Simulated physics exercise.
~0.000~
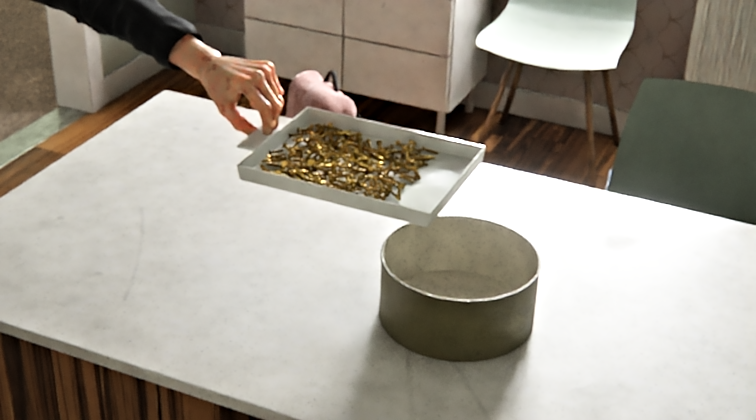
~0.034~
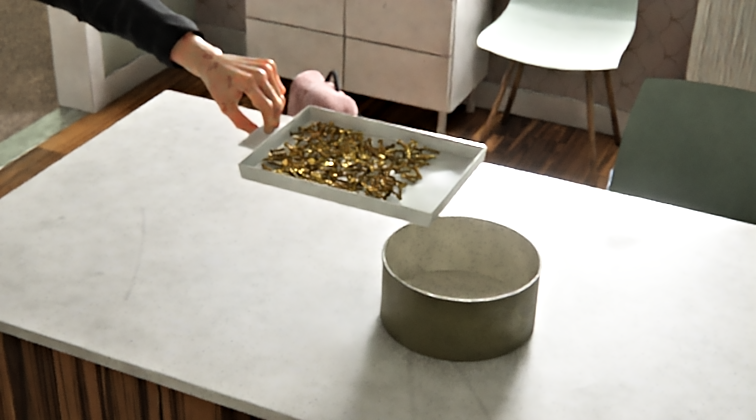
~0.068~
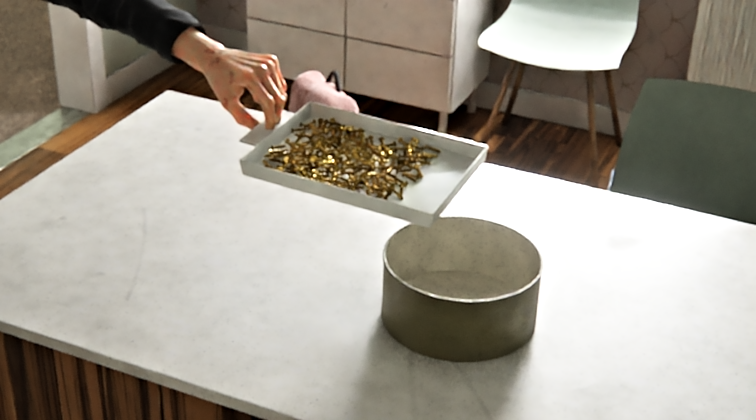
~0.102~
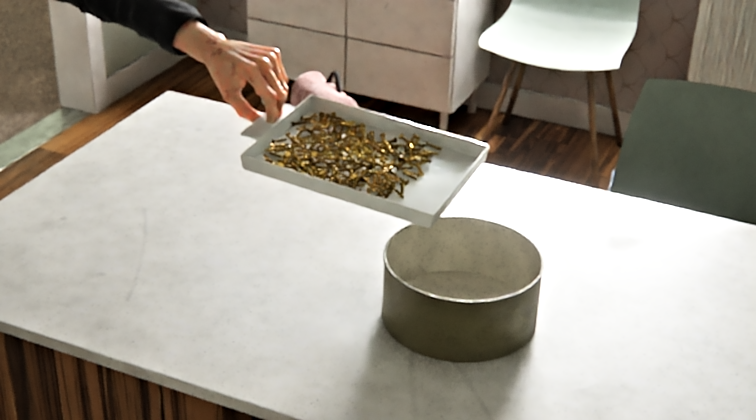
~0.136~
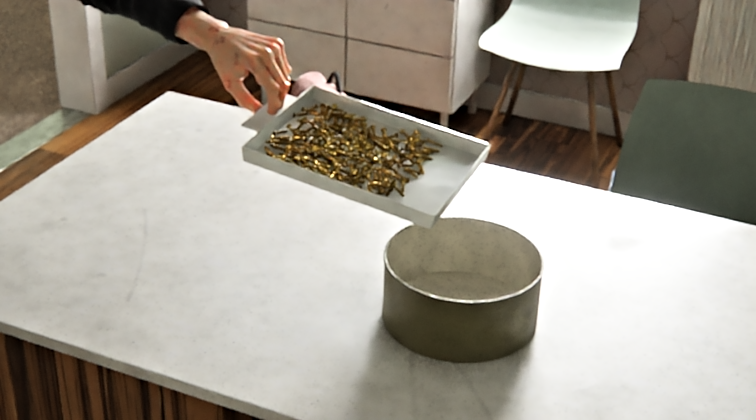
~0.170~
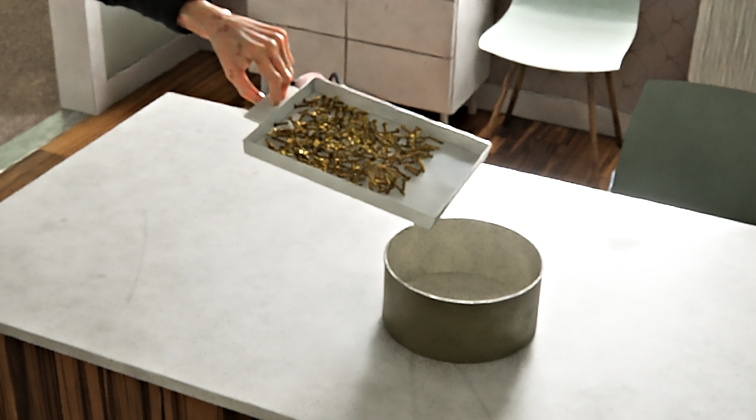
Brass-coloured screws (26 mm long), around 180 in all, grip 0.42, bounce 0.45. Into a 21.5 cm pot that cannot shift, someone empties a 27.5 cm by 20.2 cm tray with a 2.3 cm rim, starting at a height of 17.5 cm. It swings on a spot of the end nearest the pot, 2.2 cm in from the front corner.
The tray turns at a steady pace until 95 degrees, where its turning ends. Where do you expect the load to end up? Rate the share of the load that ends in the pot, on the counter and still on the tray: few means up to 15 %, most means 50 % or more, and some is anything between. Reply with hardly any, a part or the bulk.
Pot: The bulk; counter: Hardly any; tray: Hardly any.
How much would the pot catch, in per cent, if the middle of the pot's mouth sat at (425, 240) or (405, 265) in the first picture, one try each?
Try one: ~ 35 %; try two: ~ 55 %.
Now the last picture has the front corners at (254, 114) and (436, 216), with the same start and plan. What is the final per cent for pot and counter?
Pot 70; counter 25.
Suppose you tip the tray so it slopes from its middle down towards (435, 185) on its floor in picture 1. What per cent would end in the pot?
75 %.
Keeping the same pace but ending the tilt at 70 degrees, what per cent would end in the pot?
Share in the pot: Around 60 %.
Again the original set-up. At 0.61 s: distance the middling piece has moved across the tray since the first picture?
9 cm.
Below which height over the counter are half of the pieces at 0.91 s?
Roughly 18 centimetres, give or take.
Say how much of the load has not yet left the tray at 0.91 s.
Close to 60 in a hundred parts of the load.
After 0.61 s, tilt 50 degrees; the tray holds 100 %, the pot 0 %.
Then, at 0.91 s, tilt 78 degrees; the tray holds 60 %, the pot 20 %.
After 1.30 s, tilt 95 degrees; the tray holds 15 %, the pot 75 %.
In the end, at 2.2 s, pot 95 %, counter 5 %, tray 0 %.
